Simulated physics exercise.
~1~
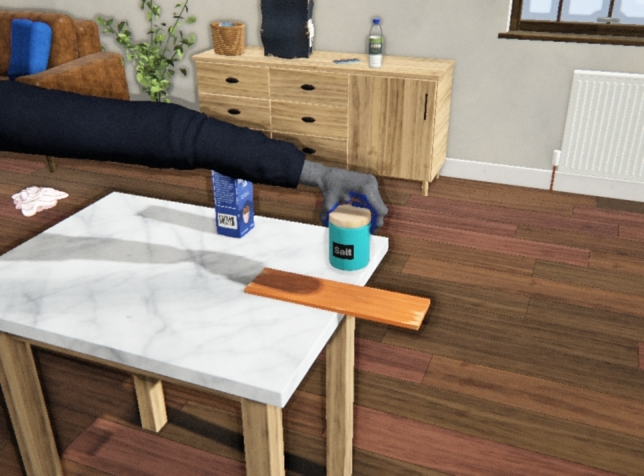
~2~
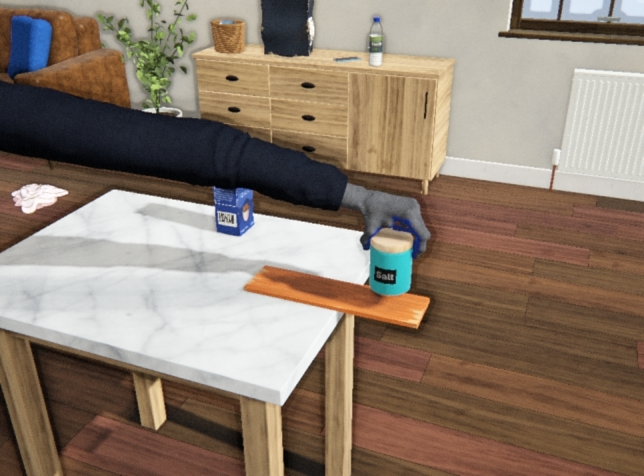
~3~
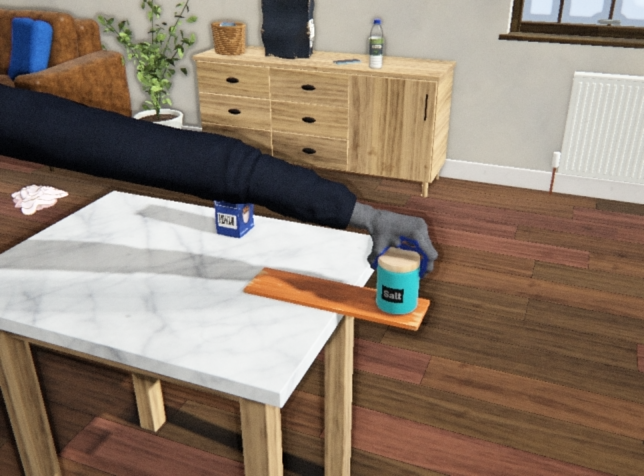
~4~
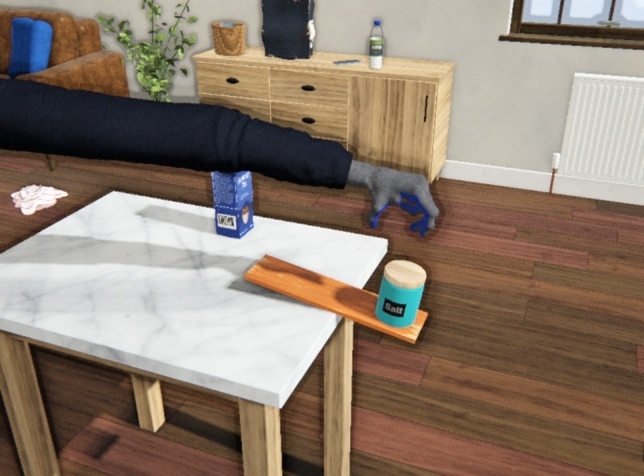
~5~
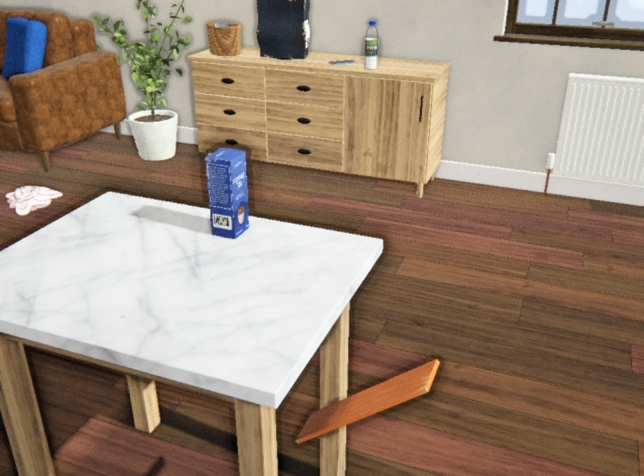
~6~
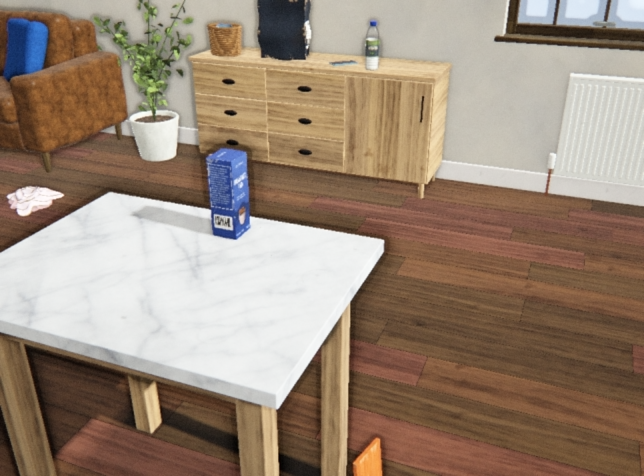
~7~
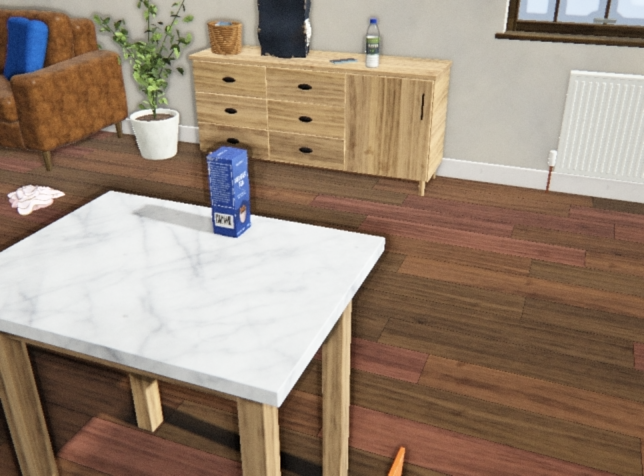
We see a gloved hand move a turquoise jar onto the overhanging end of an orange plank on a marble-topped table and let go; the plank tips and drops off the edge with the jar, while a blue carton stays standing on the table.
